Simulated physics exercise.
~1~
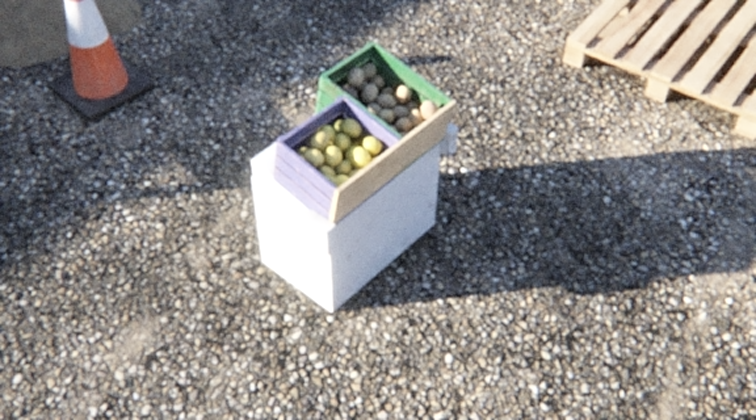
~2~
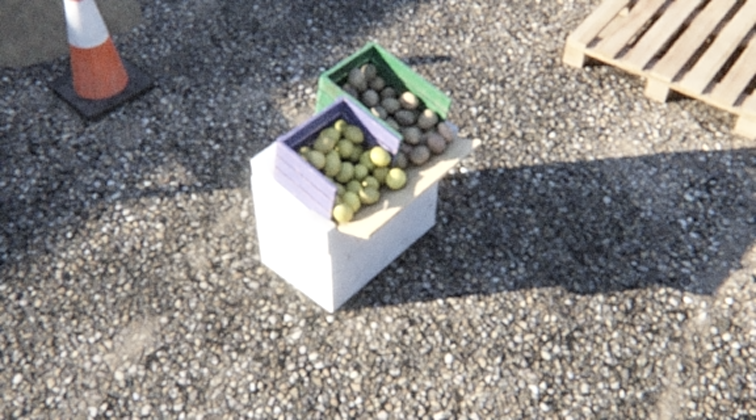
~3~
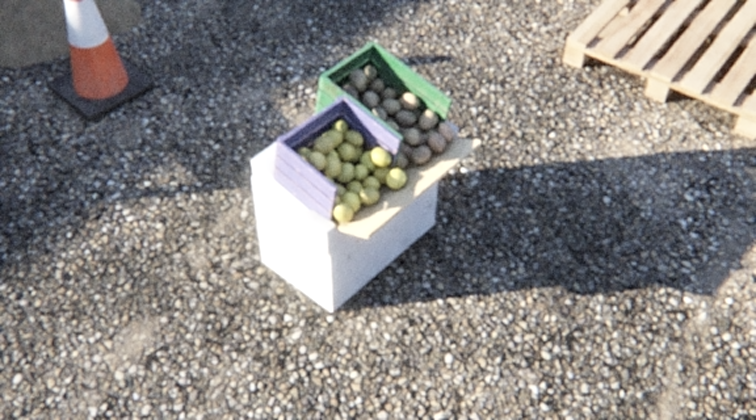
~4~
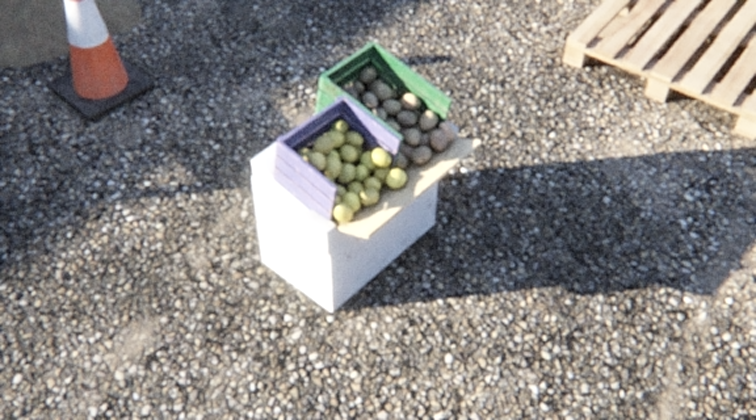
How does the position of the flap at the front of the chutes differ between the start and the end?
At the start the flap leans up against the front of the two chutes, and by the end it lies on its side, let down in front of them with some of the pieces resting on it.
